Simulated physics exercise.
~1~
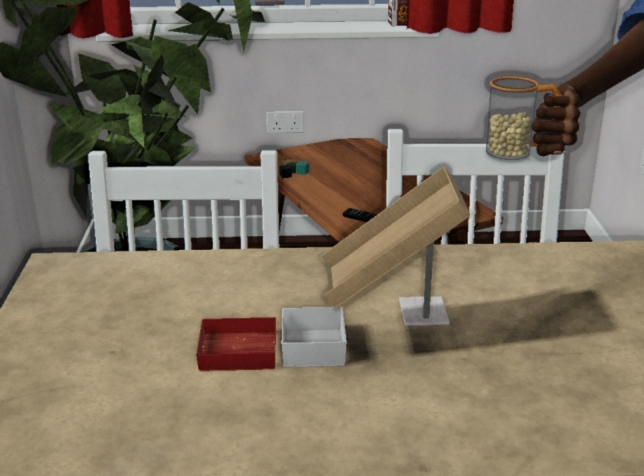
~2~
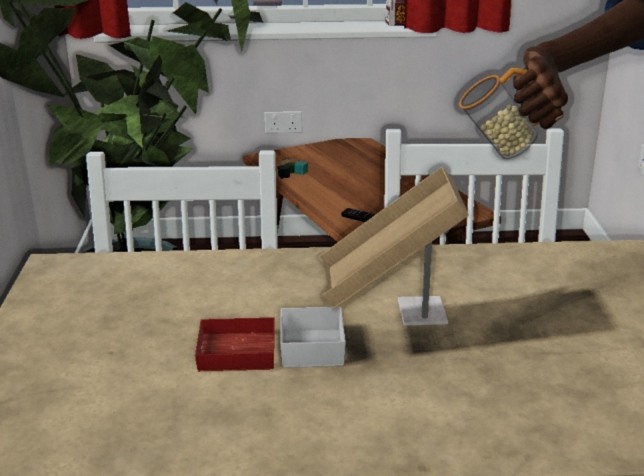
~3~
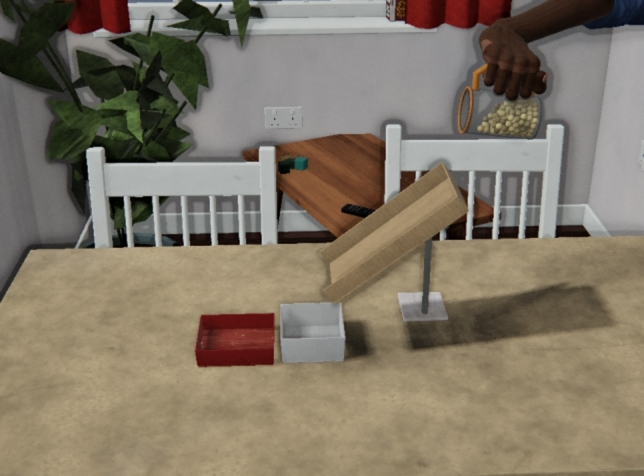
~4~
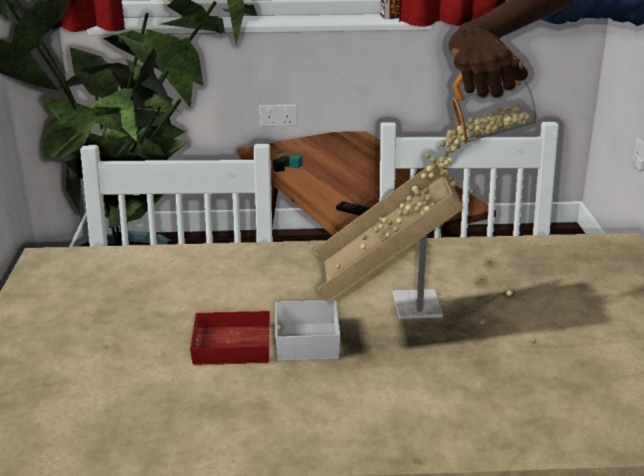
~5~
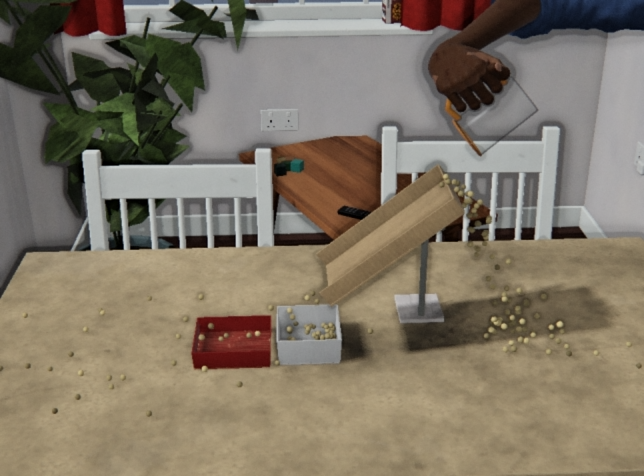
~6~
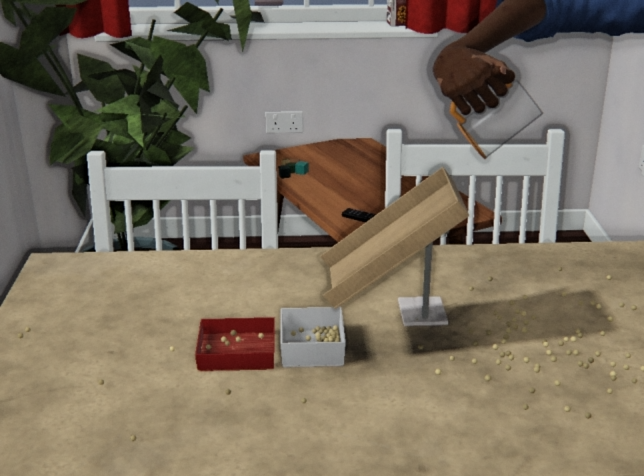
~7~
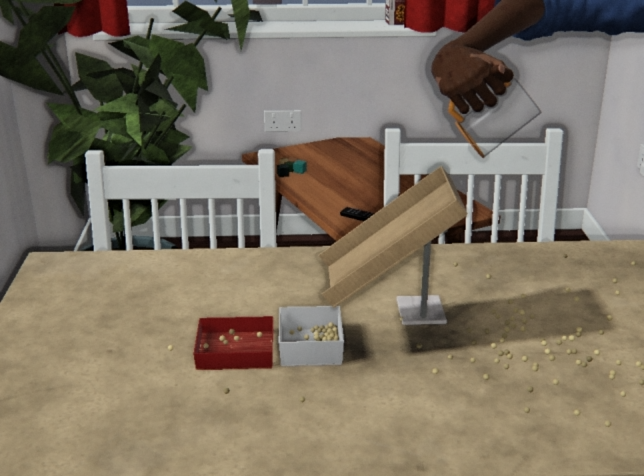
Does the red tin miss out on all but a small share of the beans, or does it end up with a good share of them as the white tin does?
The red tin misses out on all but a small share of the beans. A good share settles in the white tin, and plenty more end up outside both tins.
In a room with grey walls, a table with a mottled tan top is seen from the front and slightly above, with white chairs and a leafy plant behind it. A red tin and a white tin stand side by side, and a wooden slope on a stand descends leftward towards them. At upper right, a hand tilts a clear cup of pale beans until they pour onto the slope. Some slide down into the white tin and a few reach the red one, while others drop behind the slope's upper end. The emptied cup stays upside down as beans lie scattered across the table.
